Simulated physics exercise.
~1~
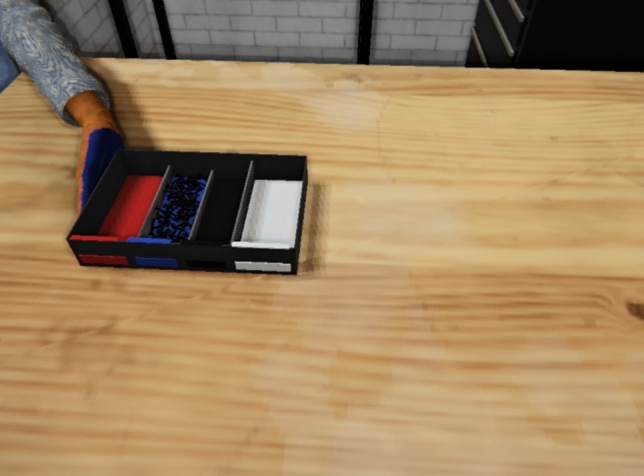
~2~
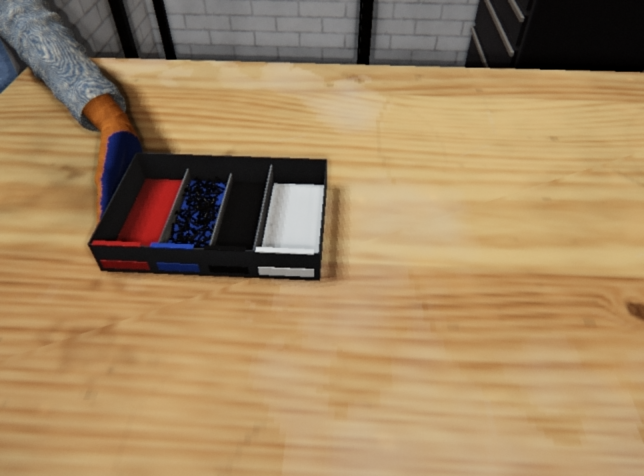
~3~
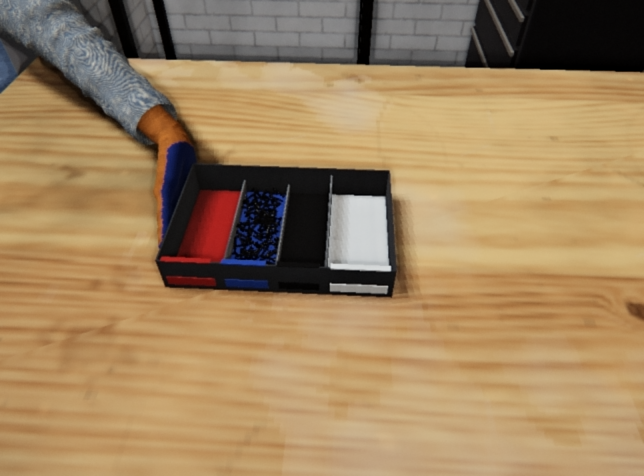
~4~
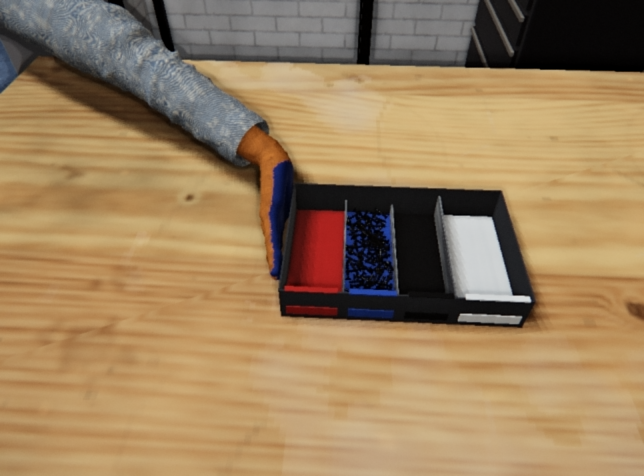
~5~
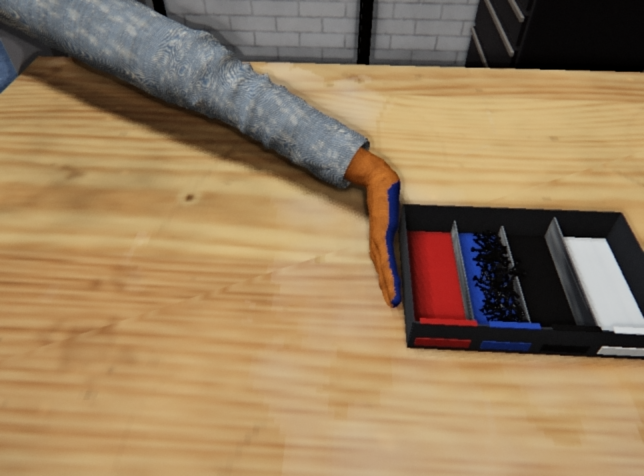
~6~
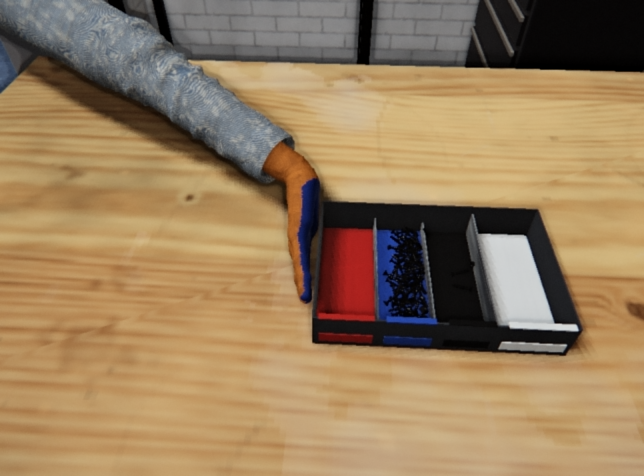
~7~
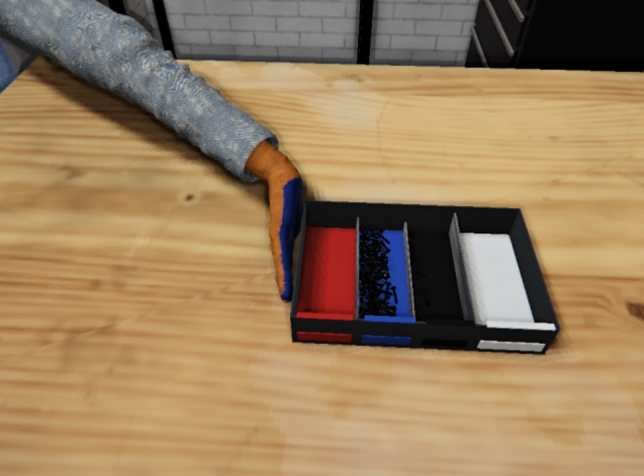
A hand slides a tray of black screws right, then partway back left.
